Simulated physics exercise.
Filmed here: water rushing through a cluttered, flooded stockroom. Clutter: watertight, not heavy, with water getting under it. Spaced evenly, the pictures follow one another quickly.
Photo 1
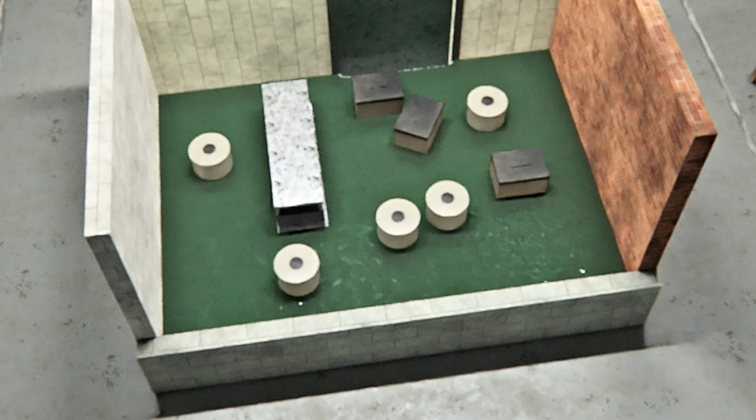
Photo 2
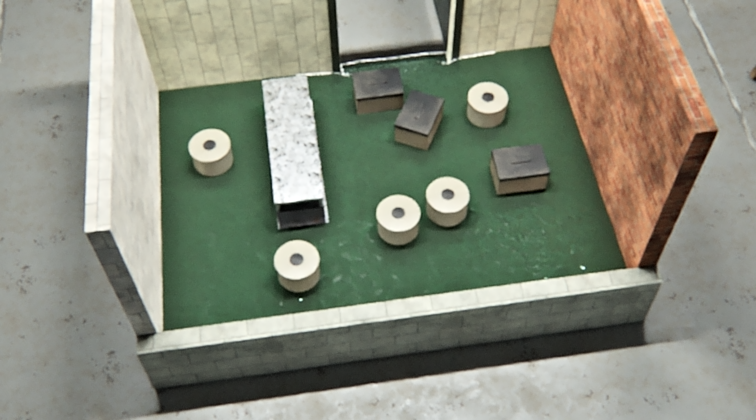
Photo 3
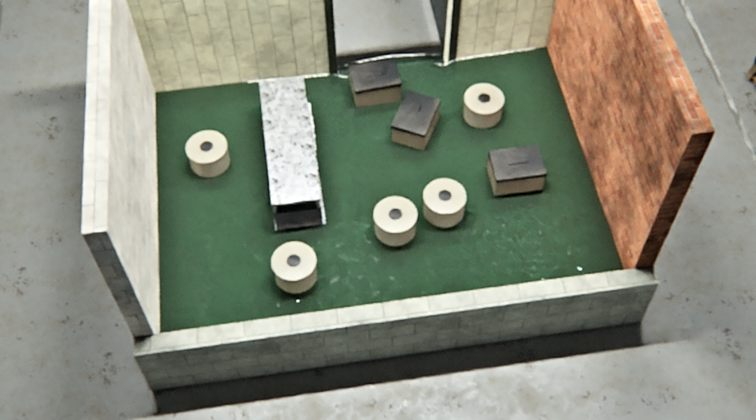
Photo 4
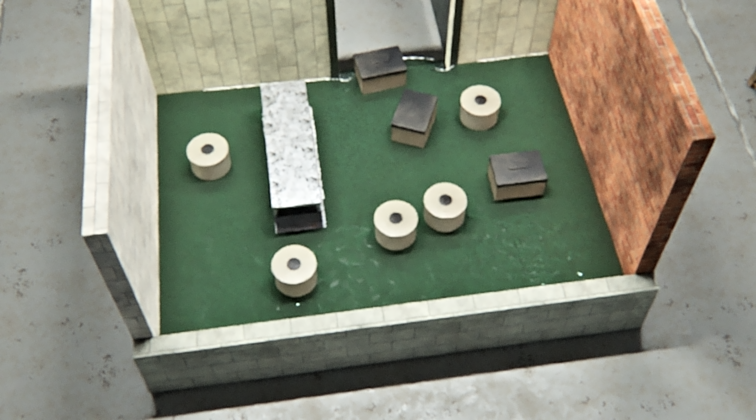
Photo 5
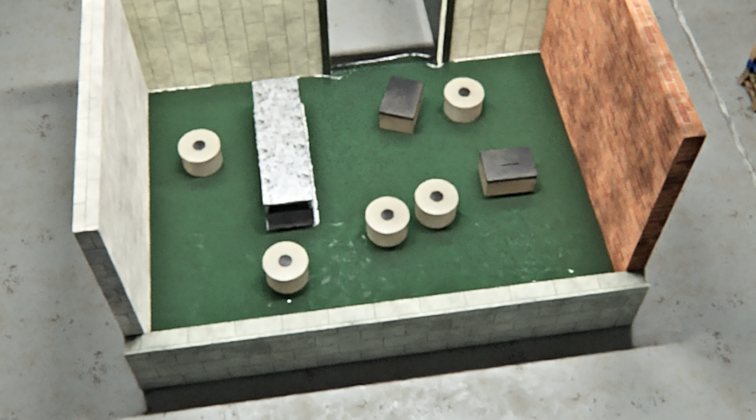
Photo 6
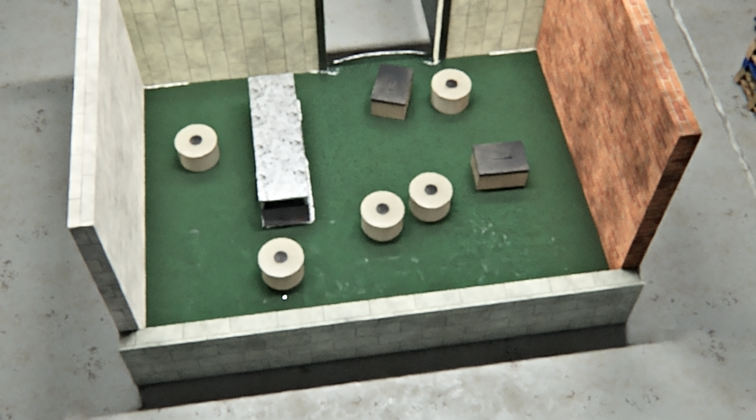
At the start, pale round tubs, dark-topped chests and a long speckled block sit in a flooded, green-floored room with a dark doorway. The doorway opens to pale grey, the chest nearest it slides over and disappears from view, then another chest turns and drifts toward the back, with the upper-right tub shifting slightly.
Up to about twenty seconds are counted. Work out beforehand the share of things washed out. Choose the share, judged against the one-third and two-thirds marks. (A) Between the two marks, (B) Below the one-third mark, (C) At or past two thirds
At or past two thirds.
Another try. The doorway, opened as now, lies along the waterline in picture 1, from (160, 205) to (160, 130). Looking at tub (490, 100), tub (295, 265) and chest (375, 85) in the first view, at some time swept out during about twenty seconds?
For the three items in order: Contained, escaped, contained.
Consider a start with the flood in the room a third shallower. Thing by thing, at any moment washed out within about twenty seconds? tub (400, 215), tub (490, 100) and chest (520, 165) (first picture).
Sequence: Removed / removed / not removed.
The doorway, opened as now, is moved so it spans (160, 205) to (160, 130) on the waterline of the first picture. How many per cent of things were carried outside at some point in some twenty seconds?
It should be close to 50 per cent.
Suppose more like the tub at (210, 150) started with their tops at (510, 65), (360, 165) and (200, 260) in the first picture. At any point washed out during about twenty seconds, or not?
Well, taking each in turn, that's lost to the flow, lost to the flow and finally never removed.
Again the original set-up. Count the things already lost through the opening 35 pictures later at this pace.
The count is 6.
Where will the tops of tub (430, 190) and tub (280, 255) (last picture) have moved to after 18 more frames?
Look for them around (392, 82) and (383, 191).
A moment on, 3 of 8 are out; 5 afloat.
Next, 3 of 8 are out; 5 afloat.
Later, 6 of 8 are out; 2 afloat.
In the end, 7 of 8 are out; 1 afloat.
